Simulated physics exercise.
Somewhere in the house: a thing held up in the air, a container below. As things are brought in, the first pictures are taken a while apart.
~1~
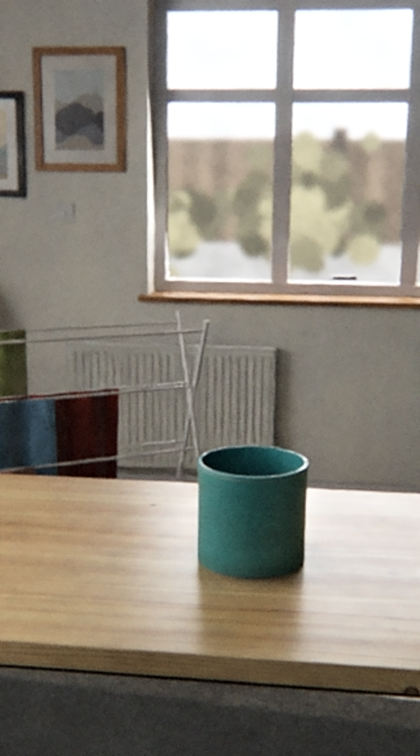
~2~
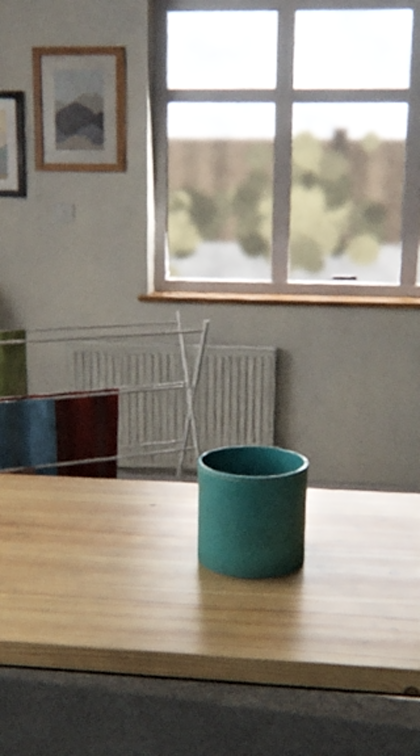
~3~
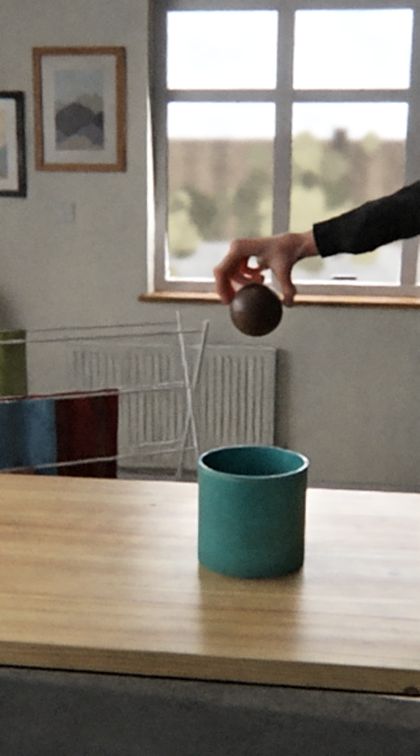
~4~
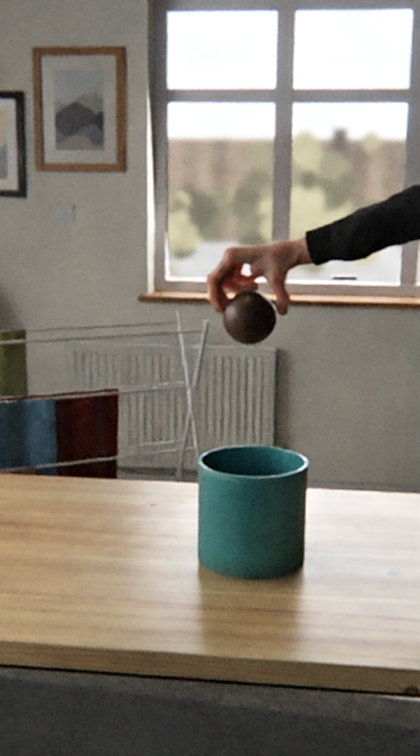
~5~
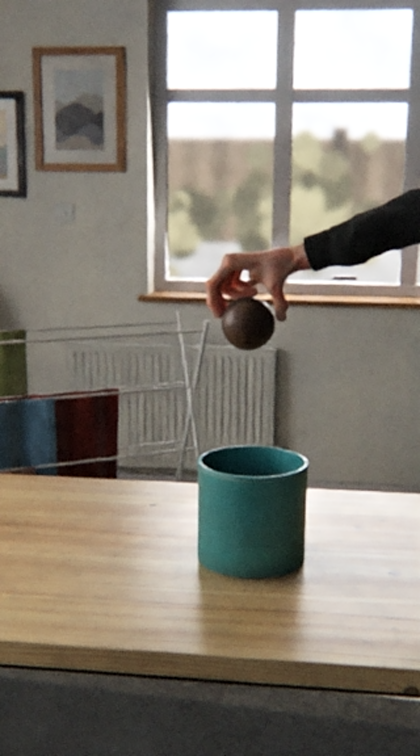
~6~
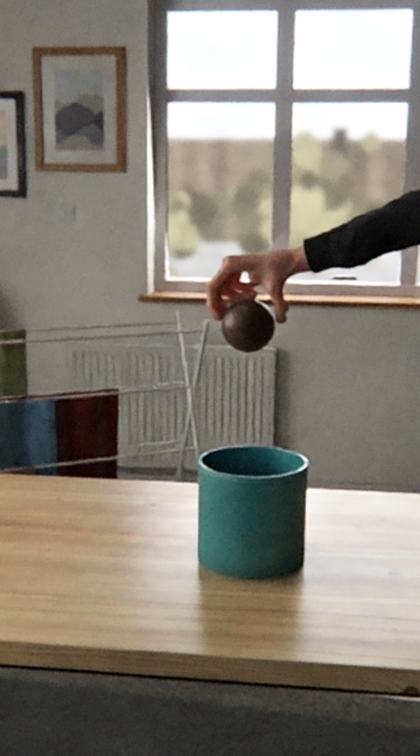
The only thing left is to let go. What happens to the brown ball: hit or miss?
Let it go and it will settle in there.
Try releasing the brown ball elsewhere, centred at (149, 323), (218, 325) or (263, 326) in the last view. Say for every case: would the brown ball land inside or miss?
Okay, so it stays out, then it makes it in, and then it makes it in.
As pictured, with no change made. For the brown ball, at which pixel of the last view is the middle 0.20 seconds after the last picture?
I'd look close to pixel (247, 403).
Then, 0.20 s after the last picture, brown ball falling near (247, 403).
At rest, the brown ball lands inside, near (244, 528).
